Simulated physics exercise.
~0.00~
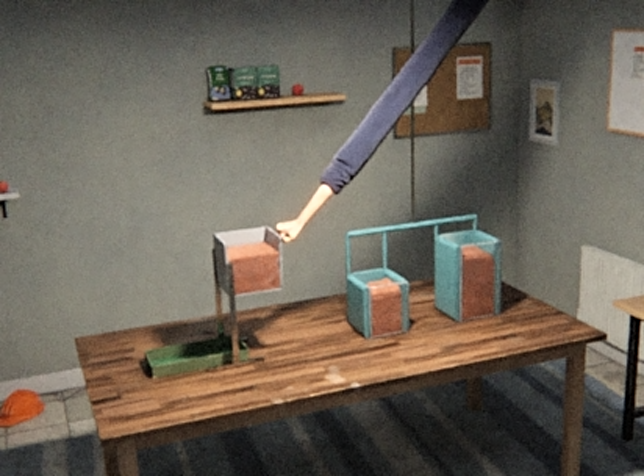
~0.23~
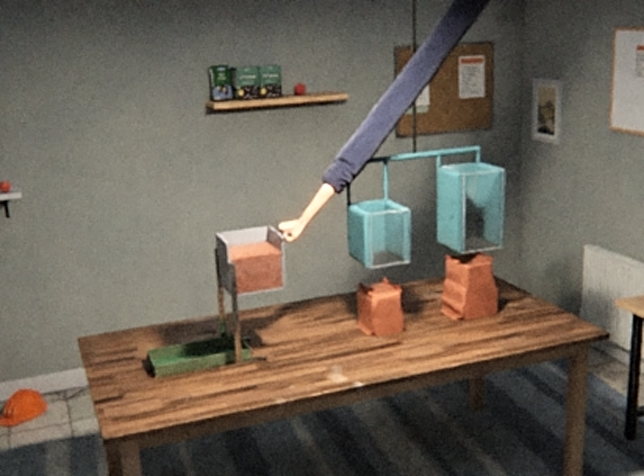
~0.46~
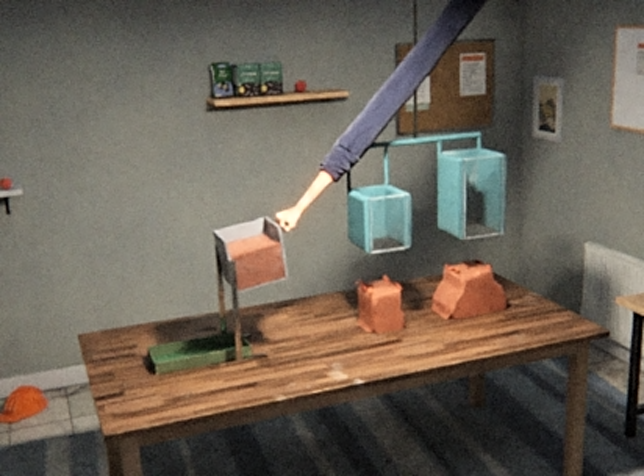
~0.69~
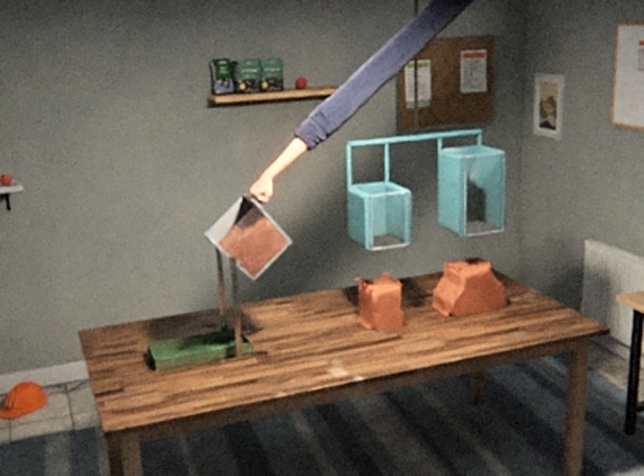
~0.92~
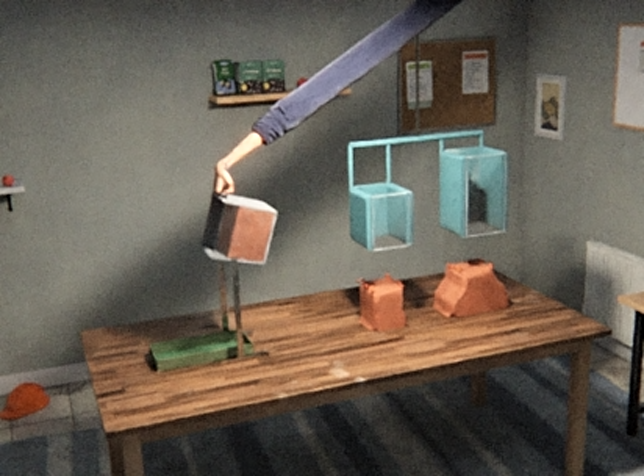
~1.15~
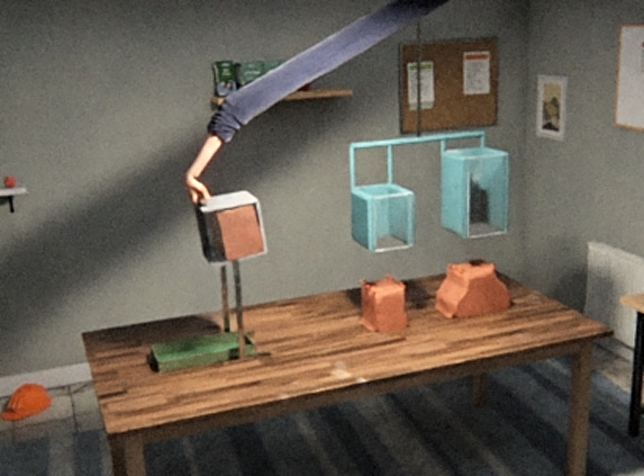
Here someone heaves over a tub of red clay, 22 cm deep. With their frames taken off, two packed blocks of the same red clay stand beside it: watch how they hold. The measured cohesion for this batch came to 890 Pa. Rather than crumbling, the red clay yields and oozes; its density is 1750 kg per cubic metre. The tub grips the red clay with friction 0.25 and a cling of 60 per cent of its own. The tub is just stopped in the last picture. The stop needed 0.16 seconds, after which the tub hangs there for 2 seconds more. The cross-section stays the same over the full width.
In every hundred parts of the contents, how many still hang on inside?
About 46 in every hundred.
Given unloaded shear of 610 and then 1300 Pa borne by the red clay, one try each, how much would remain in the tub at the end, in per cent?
About 45 % first, about 100 % second.
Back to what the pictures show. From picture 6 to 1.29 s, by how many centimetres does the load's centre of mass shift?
3 cm.
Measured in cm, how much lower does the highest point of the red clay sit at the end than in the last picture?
Roughly 10 cm.
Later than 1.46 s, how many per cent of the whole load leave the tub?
Some 50 per cent.
By 1.29 s, the tub is at 96 degrees and holds 100 %.
By 1.46 s, the tub is at 96 degrees and holds 95 %.
By 1.63 s, the tub is at 96 degrees and holds 81 %.
By 1.80 s, the tub is at 96 degrees and holds 63 %.
By 3.15 s, at the end, the tub is at 96 degrees and holds 46 %.
